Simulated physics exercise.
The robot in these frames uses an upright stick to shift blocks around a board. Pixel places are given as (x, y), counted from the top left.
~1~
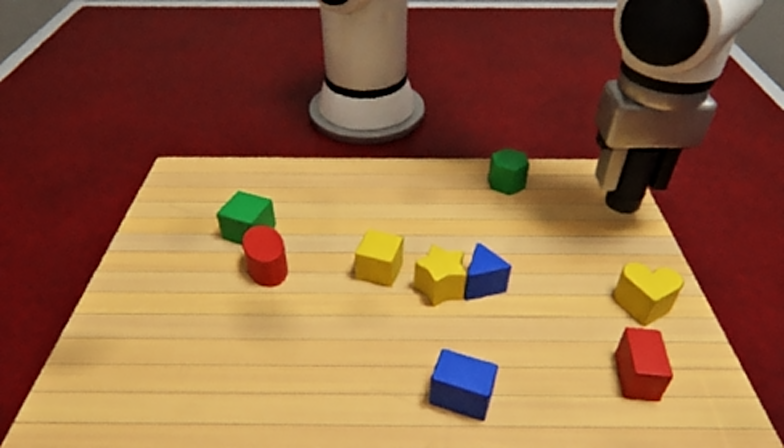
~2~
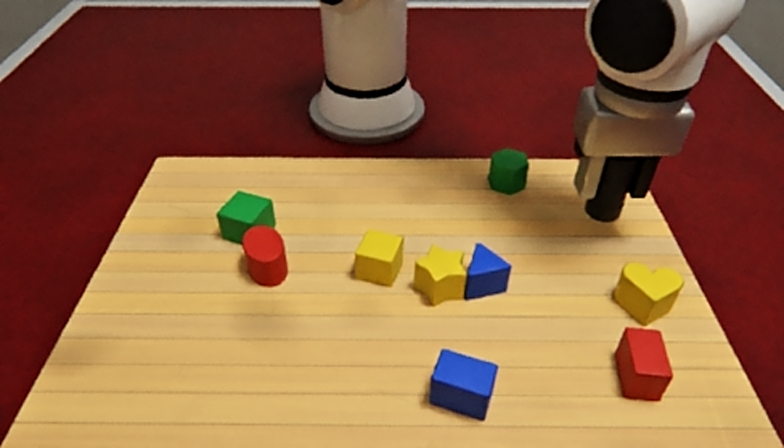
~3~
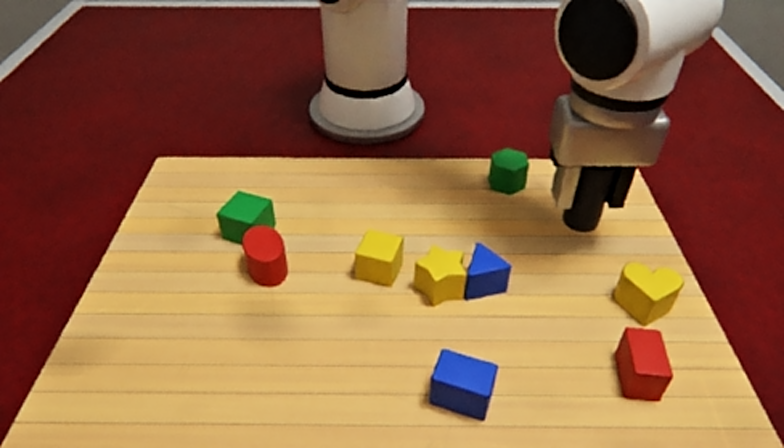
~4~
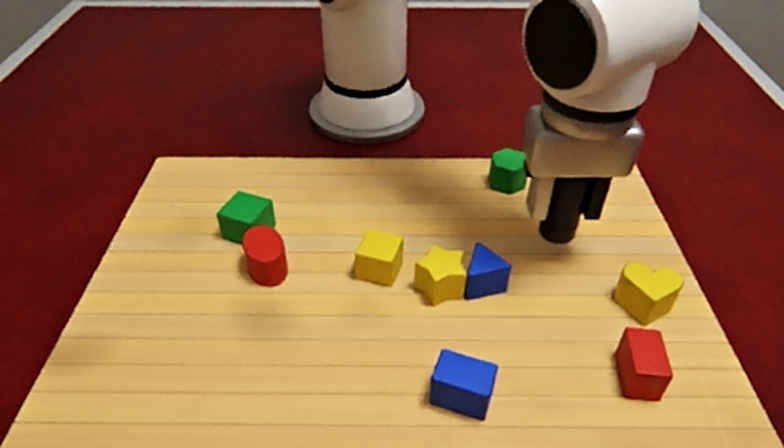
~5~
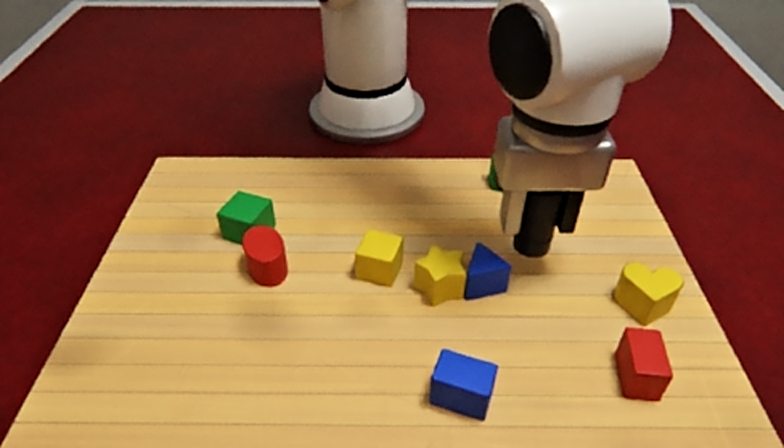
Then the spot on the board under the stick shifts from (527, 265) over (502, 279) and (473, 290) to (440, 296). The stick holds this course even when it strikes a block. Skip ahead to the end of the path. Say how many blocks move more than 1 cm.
By the end of the path, three or more blocks have moved more than about a centimetre.
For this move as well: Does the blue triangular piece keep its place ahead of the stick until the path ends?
Final answer: Yes.
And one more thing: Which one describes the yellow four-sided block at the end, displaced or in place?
By the end it has moved.
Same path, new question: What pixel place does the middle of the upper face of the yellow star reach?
The top centre is at (385, 269).
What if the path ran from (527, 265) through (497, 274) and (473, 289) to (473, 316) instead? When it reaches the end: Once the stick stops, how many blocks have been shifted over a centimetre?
Going by the path, two of them shift by more than about 1 cm.
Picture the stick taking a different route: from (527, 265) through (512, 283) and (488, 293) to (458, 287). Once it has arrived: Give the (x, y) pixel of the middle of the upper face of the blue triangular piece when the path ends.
The middle of the upper face of the blue triangular piece will lie at about (441, 284) in the picture.
What follows on the original path. One third of the way, stick at (505, 260); yellow star at (439, 263), turned 15° clockwise; blue triangular piece at (477, 266).
Two thirds of the way, stick at (475, 271); yellow four-sided block at (376, 244); yellow star at (414, 265), turned 30° clockwise; blue triangular piece at (448, 279), turned 15° clockwise.
At the end, stick at (442, 276); yellow four-sided block at (364, 242), turned 45° clockwise; yellow star at (385, 269), turned 30° clockwise; blue triangular piece at (415, 287), turned 15° clockwise.
